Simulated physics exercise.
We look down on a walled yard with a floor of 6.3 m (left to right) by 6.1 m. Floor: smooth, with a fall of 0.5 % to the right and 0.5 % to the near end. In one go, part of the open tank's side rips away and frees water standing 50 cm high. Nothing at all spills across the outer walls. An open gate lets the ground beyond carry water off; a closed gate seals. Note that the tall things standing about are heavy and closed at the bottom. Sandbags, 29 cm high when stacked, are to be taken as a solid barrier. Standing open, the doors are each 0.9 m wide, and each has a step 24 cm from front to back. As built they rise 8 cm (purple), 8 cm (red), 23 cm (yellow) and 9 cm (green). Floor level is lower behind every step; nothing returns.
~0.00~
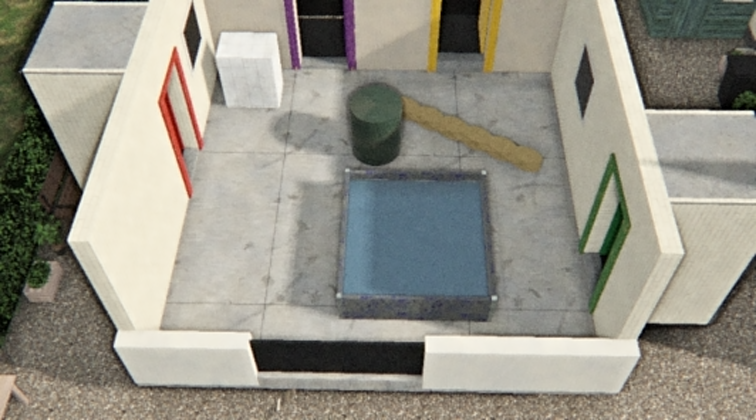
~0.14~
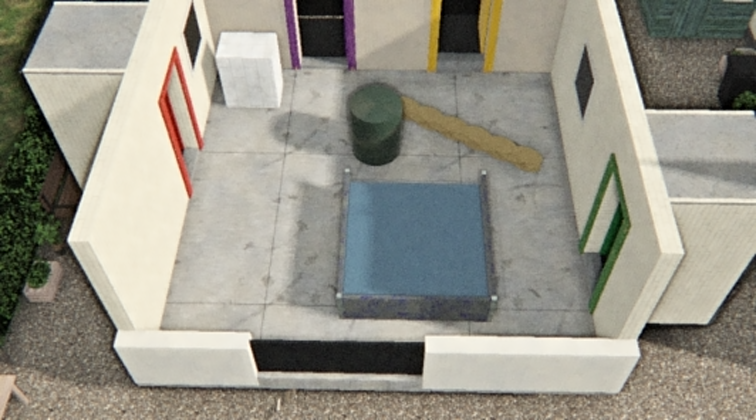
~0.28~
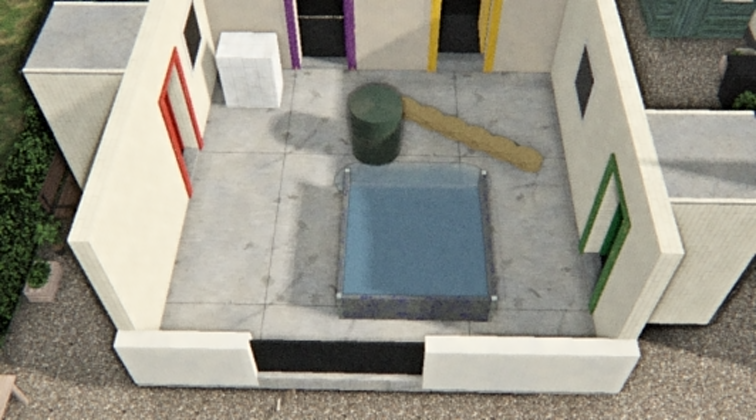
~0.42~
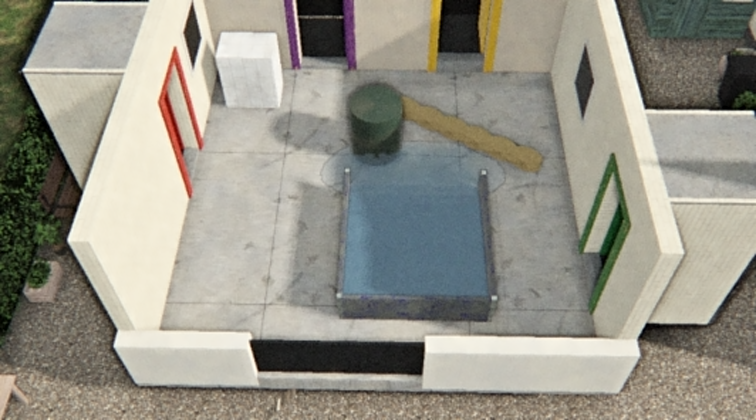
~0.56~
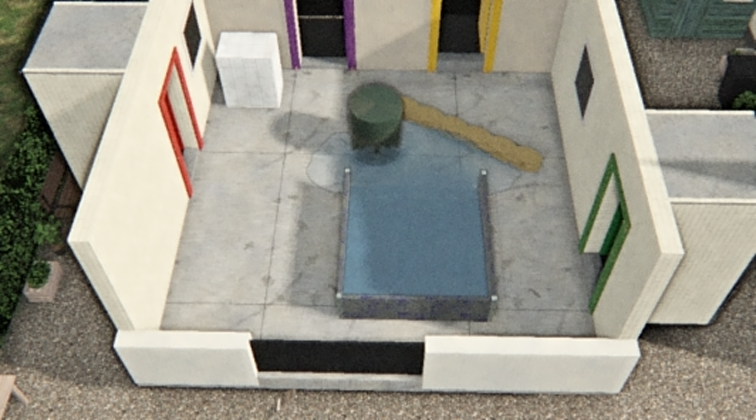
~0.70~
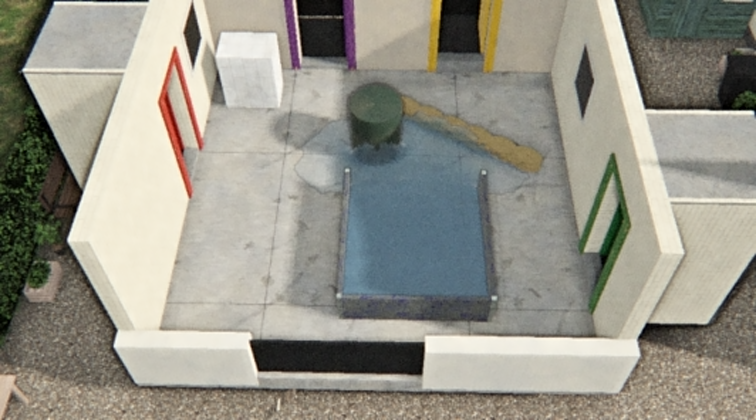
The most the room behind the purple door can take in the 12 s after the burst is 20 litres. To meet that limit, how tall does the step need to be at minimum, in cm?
At least 9 cm or so.
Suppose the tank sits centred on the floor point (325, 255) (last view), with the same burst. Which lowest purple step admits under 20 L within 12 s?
Then close to 22 cm.
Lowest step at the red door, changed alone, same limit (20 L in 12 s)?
Door red, min height approx. 7.0 cm.
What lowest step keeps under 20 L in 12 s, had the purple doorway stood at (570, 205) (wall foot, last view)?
Around 15 cm would do it.
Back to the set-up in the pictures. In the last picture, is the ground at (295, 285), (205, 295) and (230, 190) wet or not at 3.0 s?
In that order: Not reached, not reached, wet.
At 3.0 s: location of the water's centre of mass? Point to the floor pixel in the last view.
Roughly (397, 184).
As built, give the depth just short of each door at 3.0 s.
Depth (cm): Purple 14 / red 11 / yellow 4 / green 9.
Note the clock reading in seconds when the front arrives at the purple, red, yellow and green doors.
Front arrival: Purple 1.8 seconds, red 2.0 seconds, yellow 2.2 seconds, green 2.4 seconds.
After 1.4 s water covers 25 % of the floor, deepest (40 cm) near (440, 146); it has not reached the purple door.
After 3.0 s water covers 50 % of the floor, deepest (28 cm) near (429, 139); 14 cm at the purple door, 7 litres in over its 8 cm step.
After 12.0 s water covers 95 % of the floor, deepest (12 cm) near (448, 365); 5 cm at the purple door, 31 litres in over its 8 cm step.
At the purple door as built, the water arrived by 1.9 s and peaked near 14 cm at 3.2 s.
Run again over the same 12 s with other heights there, 30 litres in over 8 cm, 11 litres over 10.5 cm. The limit of 20 litres is kept from about 9 cm up.
